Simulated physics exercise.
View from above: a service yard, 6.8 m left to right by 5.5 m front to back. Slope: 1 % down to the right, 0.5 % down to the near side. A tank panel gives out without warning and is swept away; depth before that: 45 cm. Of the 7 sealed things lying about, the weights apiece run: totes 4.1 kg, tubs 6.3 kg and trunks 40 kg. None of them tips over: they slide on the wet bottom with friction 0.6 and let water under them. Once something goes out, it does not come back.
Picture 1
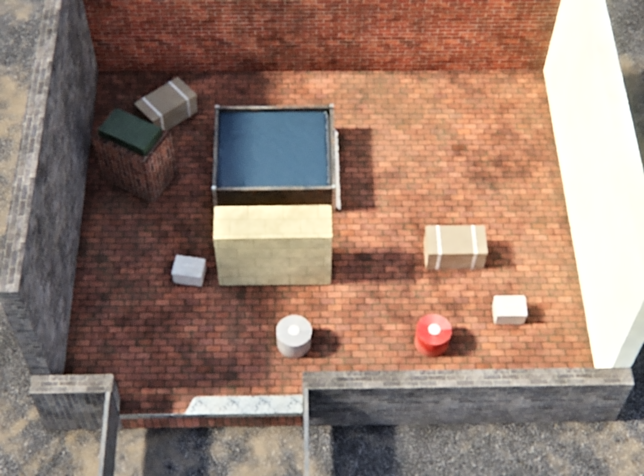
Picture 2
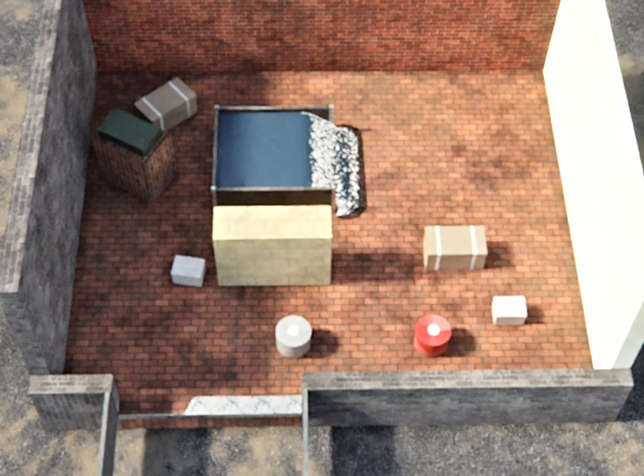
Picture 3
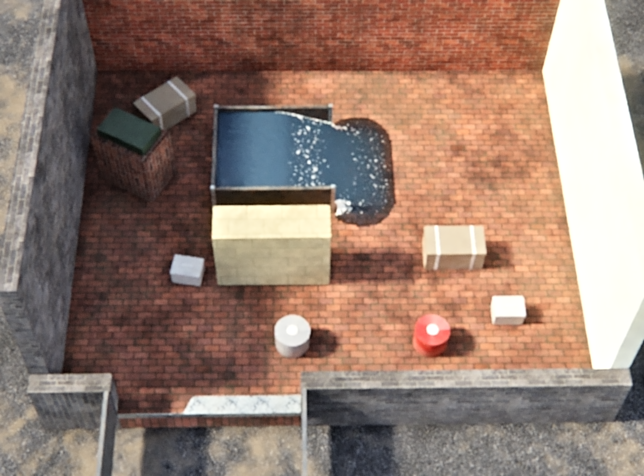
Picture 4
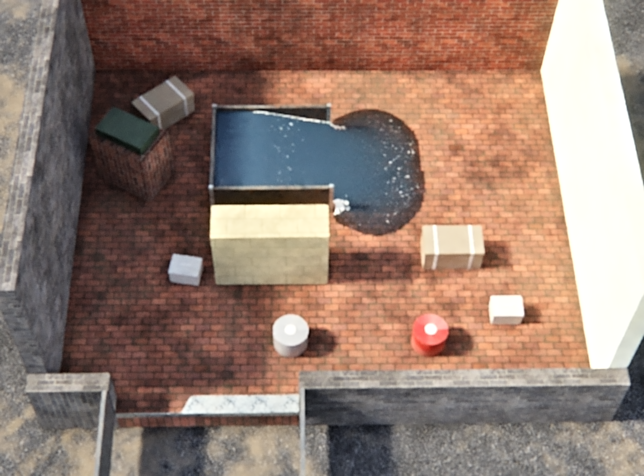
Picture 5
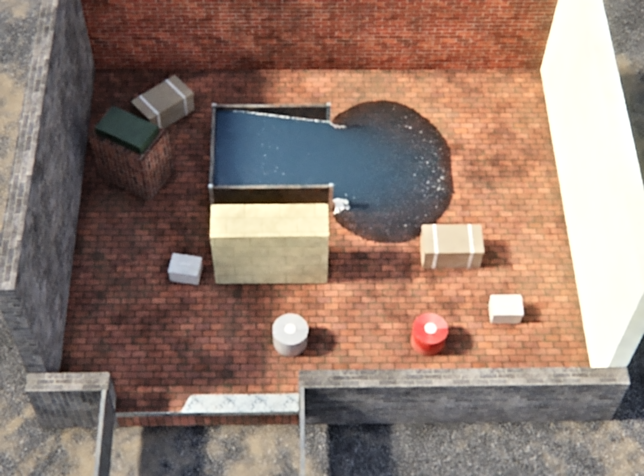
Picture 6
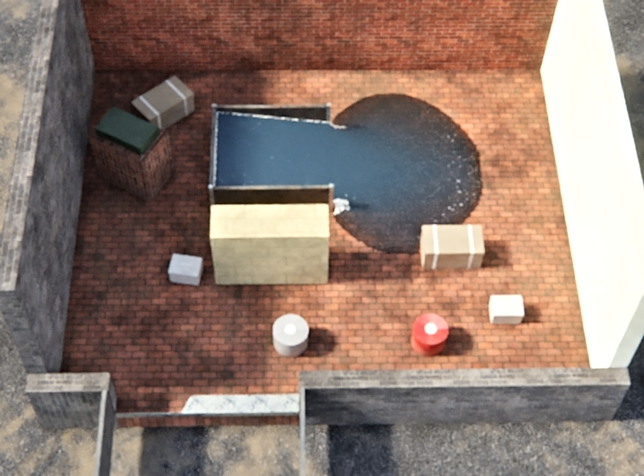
In a brick-paved service yard seen from above, a tank of dark water stands among trunks, tubs and boxes. Its right side gives way and water bursts out in white froth, then spreads rightward across the bricks in a widening, rounded dark pool, while the surrounding objects stay in place.
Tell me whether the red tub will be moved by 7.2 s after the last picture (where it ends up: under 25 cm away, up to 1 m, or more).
It will move a modest way.
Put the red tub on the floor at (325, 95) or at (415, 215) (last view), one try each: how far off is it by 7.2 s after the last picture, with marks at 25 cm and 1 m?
Run one, it gets moved partway; run two, it gets swept far.
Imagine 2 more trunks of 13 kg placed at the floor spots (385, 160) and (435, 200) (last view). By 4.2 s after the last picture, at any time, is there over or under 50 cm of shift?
One by one: Beyond it, then beyond it.
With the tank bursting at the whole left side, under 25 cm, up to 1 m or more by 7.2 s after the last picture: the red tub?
After that, the red tub hardly moves.
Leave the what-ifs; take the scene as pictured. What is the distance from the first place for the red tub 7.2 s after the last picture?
50 centimetres.
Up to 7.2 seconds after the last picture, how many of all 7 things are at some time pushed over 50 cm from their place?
1 of them.
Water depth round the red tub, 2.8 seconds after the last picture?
Somewhere close to 1 cm.
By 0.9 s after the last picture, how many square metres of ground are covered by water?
13 m2.
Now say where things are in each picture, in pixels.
In the first frame, the red tub at (434, 329), on the bottom; 2.3 m2 under water; 0 of 7 have shifted.
In the second frame, the red tub at (433, 330), on the bottom; 2.9 m2 under water; 0 of 7 have shifted.
In the third frame, the red tub at (432, 330) rests on the ground; water covers 3.8 m2; 0 of 7 have shifted.
In the fourth frame, the red tub at (430, 329) rests on the ground; water covers 4.8 m2; 0 of 7 have shifted.
In the fifth frame, the red tub at (430, 328), on the bottom; 5.9 m2 under water; 0 of 7 have shifted.
In the sixth frame, the red tub at (431, 329), on the bottom; water covers 7.2 m2; 0 of 7 have shifted.
Then, 0.9 s after the last picture the red tub is near (431, 329), 0.0 m from its start, aground; 0 of 7 are out; 0 afloat.
Then, 2.8 s after the last picture the red tub is near (431, 329), 0.0 m from its start, aground; 0 of 7 are out; 0 afloat.
Then, 4.8 s after the last picture the red tub is near (415, 322), 0.2 m from its start, aground; 0 of 7 are out; 1 afloat.
Then, 7.2 s after the last picture the red tub is near (400, 310), 0.5 m from its start, afloat; 0 of 7 are out; 2 afloat.
